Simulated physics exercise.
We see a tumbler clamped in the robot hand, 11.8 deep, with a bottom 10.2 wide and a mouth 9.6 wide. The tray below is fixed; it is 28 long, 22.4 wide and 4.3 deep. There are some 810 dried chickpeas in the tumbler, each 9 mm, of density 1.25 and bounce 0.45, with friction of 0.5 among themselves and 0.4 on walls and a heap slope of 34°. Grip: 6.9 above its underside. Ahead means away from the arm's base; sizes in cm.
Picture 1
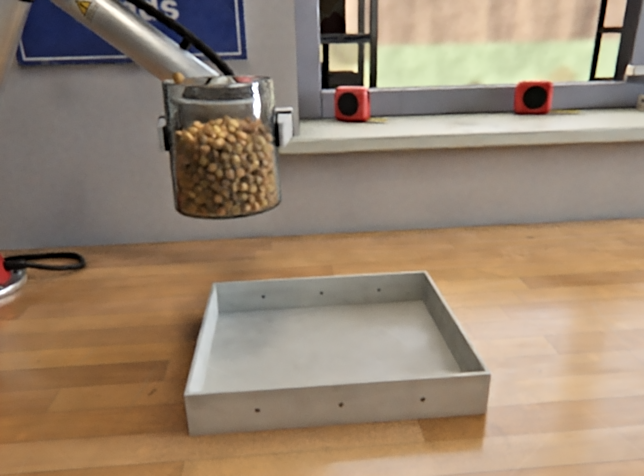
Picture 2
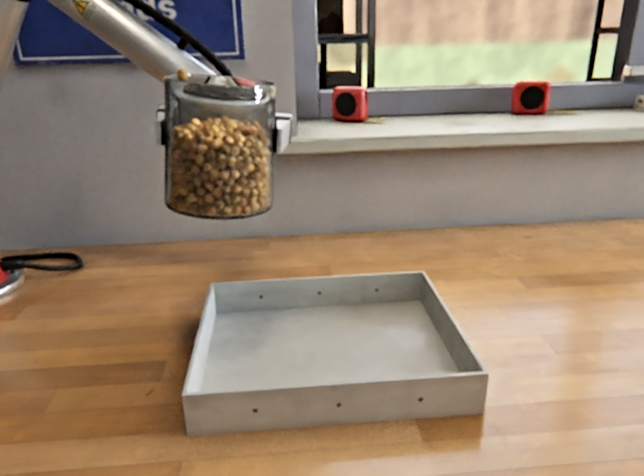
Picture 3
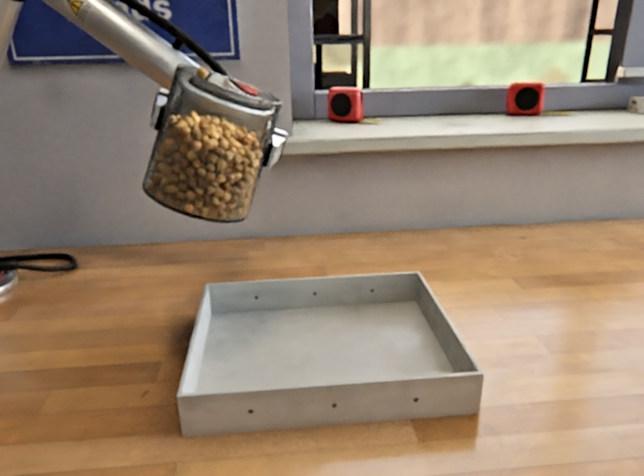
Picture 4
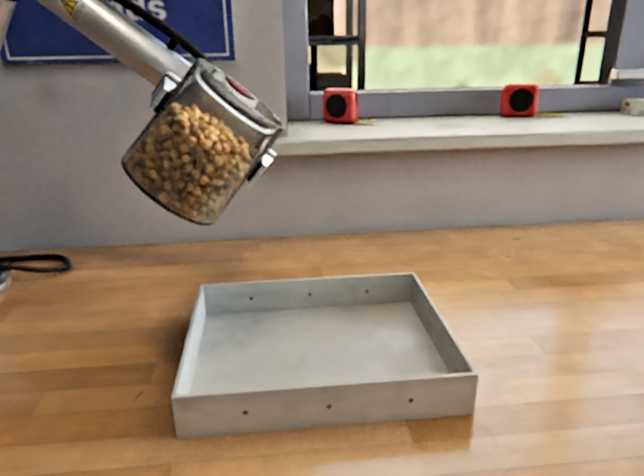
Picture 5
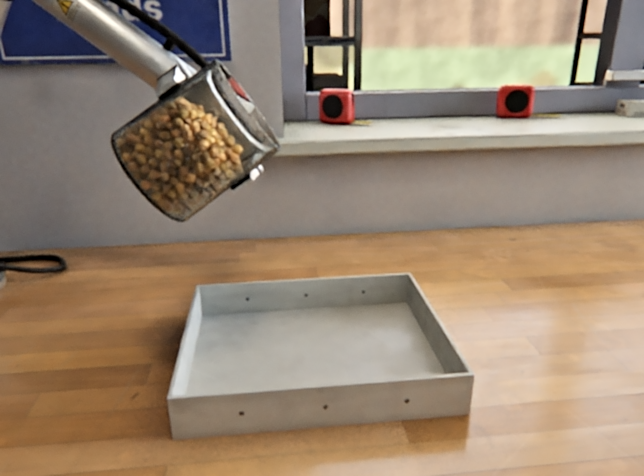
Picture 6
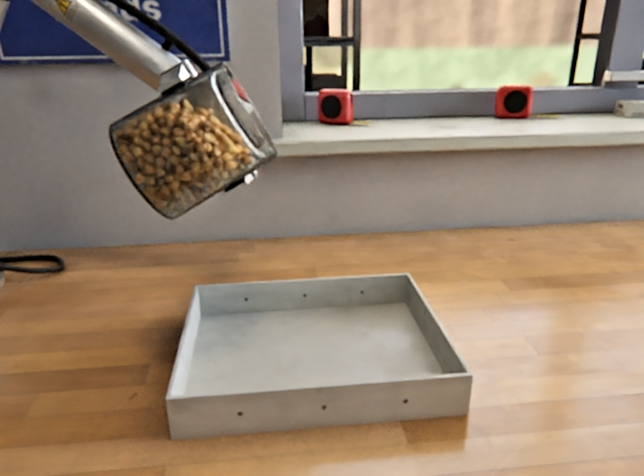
In the video, a robot arm holds a clear tumbler of dried chickpeas above a wooden table with an empty gray tray, then steadily tilts the tumbler well over to one side, the chickpeas shifting inside it.
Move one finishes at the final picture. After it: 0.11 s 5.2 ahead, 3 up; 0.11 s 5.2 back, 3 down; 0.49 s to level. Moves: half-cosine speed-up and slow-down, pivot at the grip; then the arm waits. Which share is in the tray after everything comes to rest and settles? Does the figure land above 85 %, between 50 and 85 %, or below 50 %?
The figure lands below 50 %.
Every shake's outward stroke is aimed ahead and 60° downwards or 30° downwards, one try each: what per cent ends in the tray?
Near 0 and 5 percent respectively.
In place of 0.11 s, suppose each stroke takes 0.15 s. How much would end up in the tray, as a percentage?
Estimate: Near 20 per cent.
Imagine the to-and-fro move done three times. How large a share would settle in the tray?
That change gives some 55 percent.
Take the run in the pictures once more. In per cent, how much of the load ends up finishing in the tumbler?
About 55 percent.
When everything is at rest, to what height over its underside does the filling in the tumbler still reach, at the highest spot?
Around 6.5 cm up.
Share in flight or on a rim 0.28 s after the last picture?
44 %.
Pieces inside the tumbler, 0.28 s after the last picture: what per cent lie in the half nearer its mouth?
Close to 50 in a hundred.
Then, 0.28 s on, tilted 59° forward, highest piece 27 above the table; 448 in the tumbler, 358 in flight or on a rim.
Then, 0.57 s on, tilted 12° forward, highest piece 29 above the table; 427 in the tumbler, 323 in the tray, 50 on the table or floor, 6 in flight or on a rim.
Then, 0.91 s on, level, highest piece 26 above the table; 427 in the tumbler, 322 in the tray, 57 on the table or floor.
Then, 1.96 s on, level, highest piece 25 above the table; 427 in the tumbler, 322 in the tray, 57 on the table or floor.
In the end, 427 in the tumbler, 322 in the tray, 57 on the table or floor. That is 40 % in the tray.
